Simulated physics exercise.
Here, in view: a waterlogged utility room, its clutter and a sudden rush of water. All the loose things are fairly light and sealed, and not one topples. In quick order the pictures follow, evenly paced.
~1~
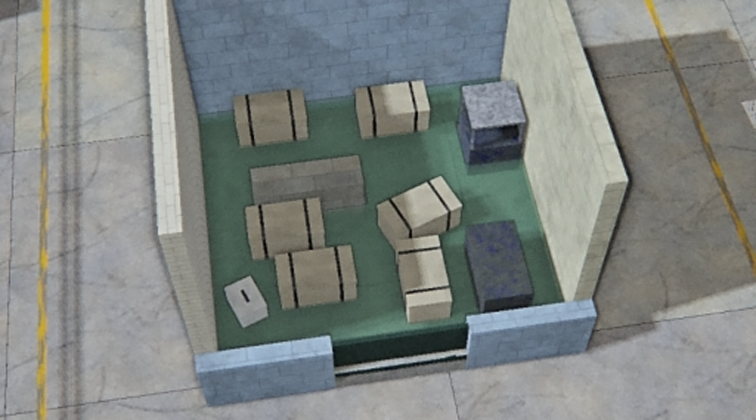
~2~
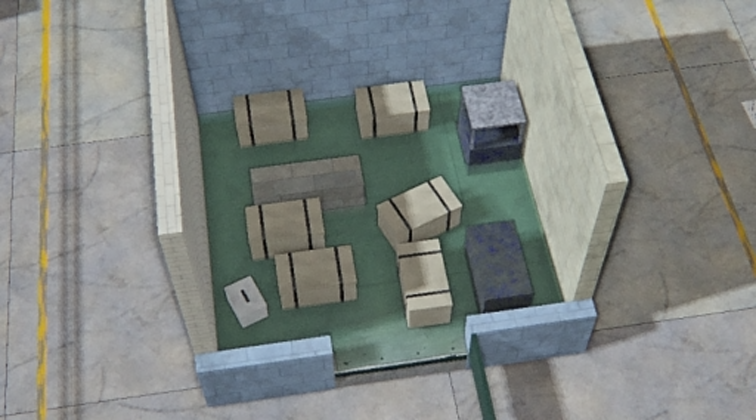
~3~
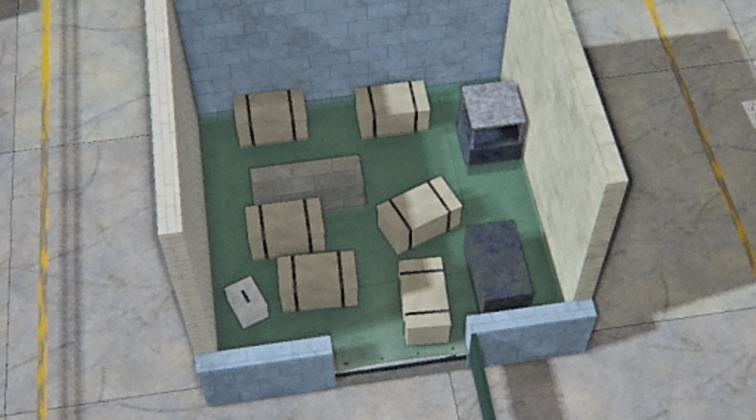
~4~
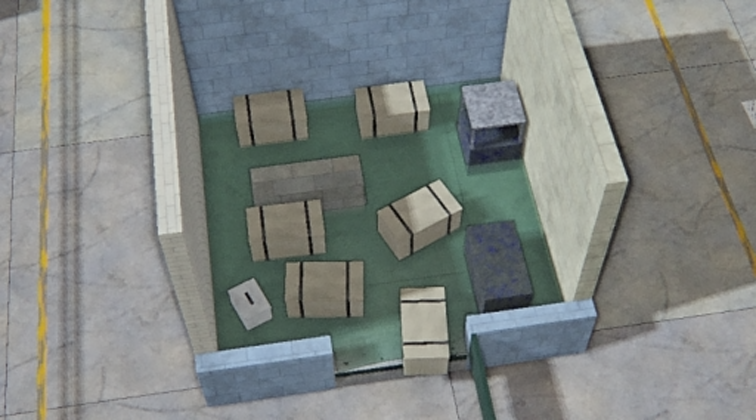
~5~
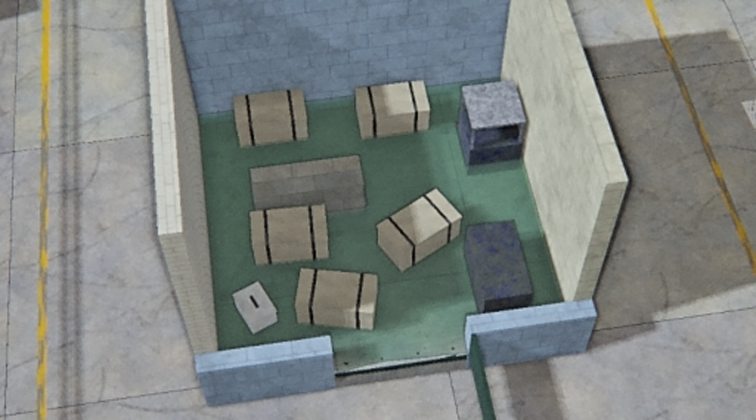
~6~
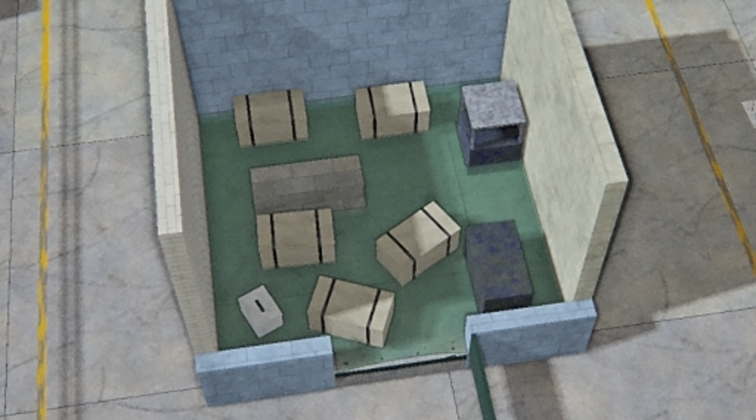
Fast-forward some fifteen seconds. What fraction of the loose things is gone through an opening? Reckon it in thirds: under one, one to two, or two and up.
The likely share is two thirds upward.
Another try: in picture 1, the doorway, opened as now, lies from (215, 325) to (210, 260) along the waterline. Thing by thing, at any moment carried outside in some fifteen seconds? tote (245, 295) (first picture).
For that one: Carried outside.
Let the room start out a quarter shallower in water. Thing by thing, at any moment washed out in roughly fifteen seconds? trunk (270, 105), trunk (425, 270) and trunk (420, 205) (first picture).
In order, held back, flushed away and flushed away.
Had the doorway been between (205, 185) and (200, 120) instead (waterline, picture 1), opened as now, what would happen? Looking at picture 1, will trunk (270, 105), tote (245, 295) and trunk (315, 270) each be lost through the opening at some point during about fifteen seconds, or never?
Lab log - 1: Escaped; 2: Retained; 3: Retained.
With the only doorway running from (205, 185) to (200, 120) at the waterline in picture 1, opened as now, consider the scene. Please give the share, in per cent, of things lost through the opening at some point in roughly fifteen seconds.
I'd guess around 40 percent.
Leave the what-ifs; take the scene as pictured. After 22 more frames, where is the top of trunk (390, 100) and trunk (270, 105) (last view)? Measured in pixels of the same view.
Tops end up close to (423, 209) and (258, 138) respectively.
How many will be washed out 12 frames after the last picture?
I make it 4.
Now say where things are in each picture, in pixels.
In the first frame, a trunk at (315, 268) floats; a trunk at (420, 205) floats; 0 of 7 have shifted.
In the second frame, a trunk at (315, 268), afloat; a trunk at (420, 206) floats; 0 of 7 have shifted.
In the third frame, a trunk at (317, 272) floats, close to its start; a trunk at (420, 206), afloat; 1 of 7 have shifted.
In the fourth frame, a trunk at (324, 281), afloat, close to its start; a trunk at (420, 210), afloat, close to its start; 2 of 7 have shifted.
In the fifth frame, a trunk at (337, 290), afloat, a stride from its start; a trunk at (420, 221), afloat, close to its start; 5 of 7 have shifted.
In the sixth frame, a trunk at (351, 303) floats, a stride from its start; a trunk at (418, 234), afloat, a stride from its start; 5 of 7 have shifted.
A moment on, 2 of 7 are out; 5 afloat.
Next, 4 of 7 are out; 3 afloat.
Later, 5 of 7 are out; 2 afloat.
In the end, 5 of 7 are out; 2 afloat.
